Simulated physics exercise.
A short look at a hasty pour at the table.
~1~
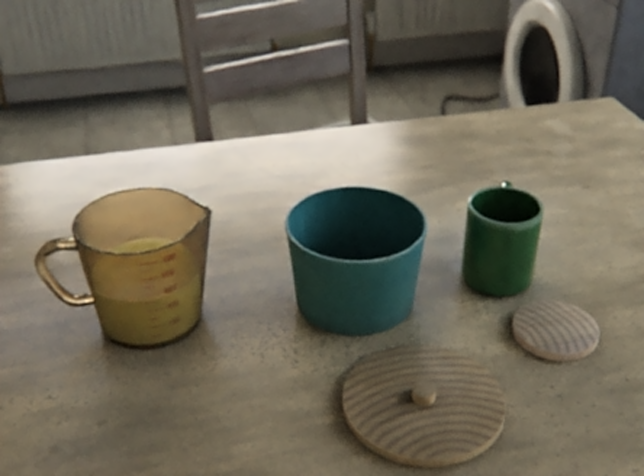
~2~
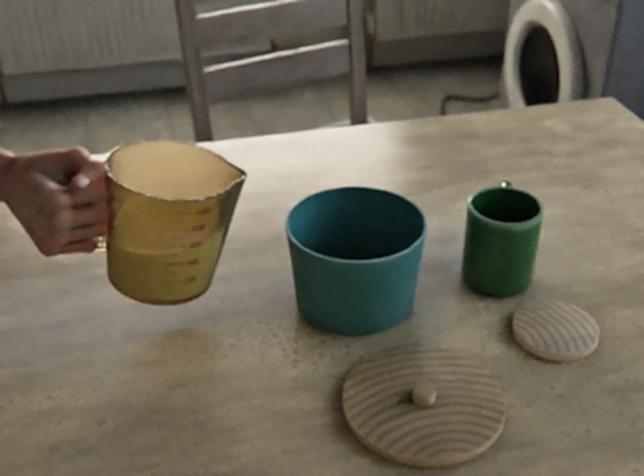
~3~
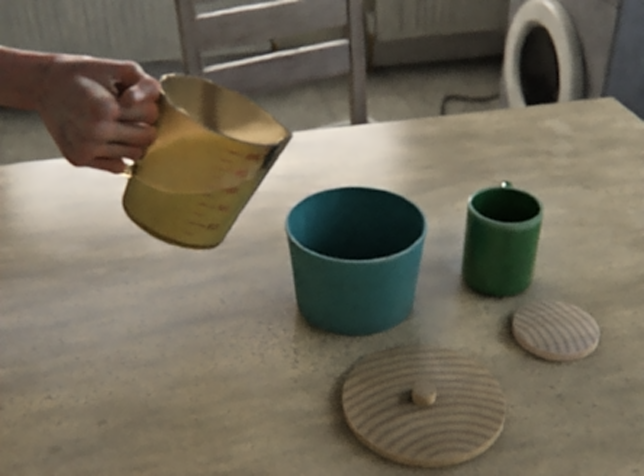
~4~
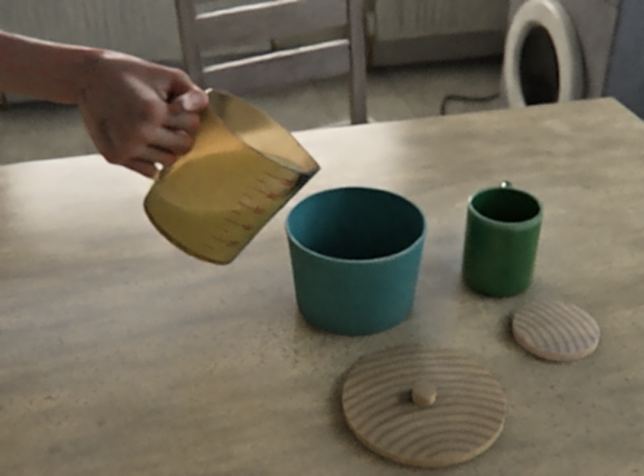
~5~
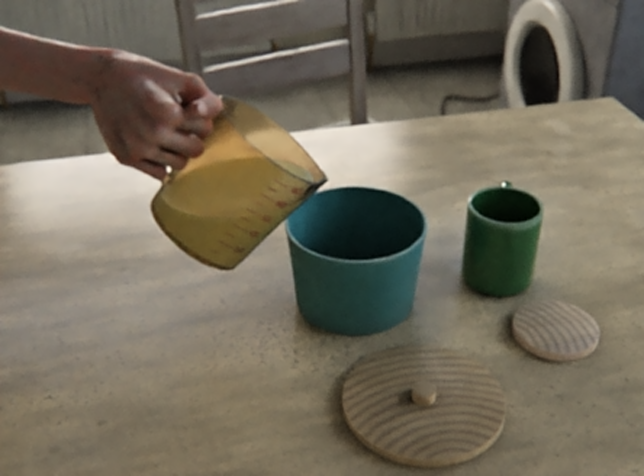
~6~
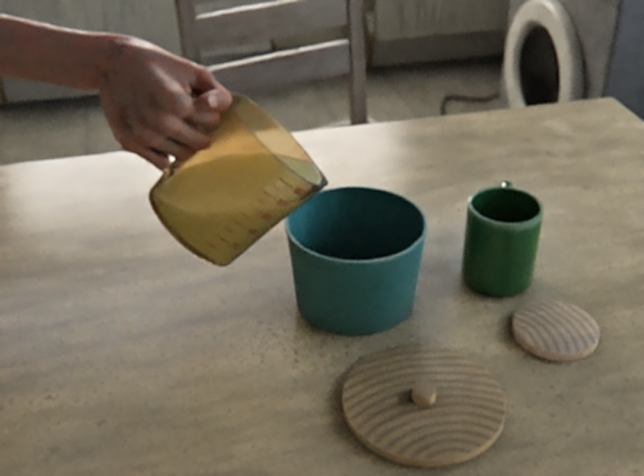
In this clip, a hand lifts an amber measuring jug of yellowish liquid from the left of a table, moves it right and tilts it beside an open teal tub, with a green mug and two wooden lids nearby.
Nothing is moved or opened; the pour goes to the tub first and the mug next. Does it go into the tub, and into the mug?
The tub fills up and the mug fills up.
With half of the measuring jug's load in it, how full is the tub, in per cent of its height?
Near 20 in a hundred.
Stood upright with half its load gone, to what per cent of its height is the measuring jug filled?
I make it 25 per cent.
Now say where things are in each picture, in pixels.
The first frame shows at the start; measuring jug (145, 267) about half full; tub (355, 263) open; mug (500, 245) open.
In the second frame, a hand has the measuring jug; measuring jug about half full, surface at (166, 222); tub (355, 263) open.
The third frame shows tilting; measuring jug (199, 162) tipped 25° with all of its load; mug (500, 245) open.
The fourth frame shows no stream yet; measuring jug (227, 178) tipped 40° with all of its load; tub (355, 263) open.
The fifth frame shows still nothing leaves it; measuring jug (235, 185) tipped 40° with all of its load; mug (500, 245) open.
The sixth frame shows on the point of pouring; measuring jug (235, 181) tipped 45° with all of its load; tub (355, 263) open; mug (500, 245) open.
Shortly, the lemonade goes into the tub.
Then, the lemonade goes into the mug.
At the finish, the tub has its share inside; the mug has its share inside.
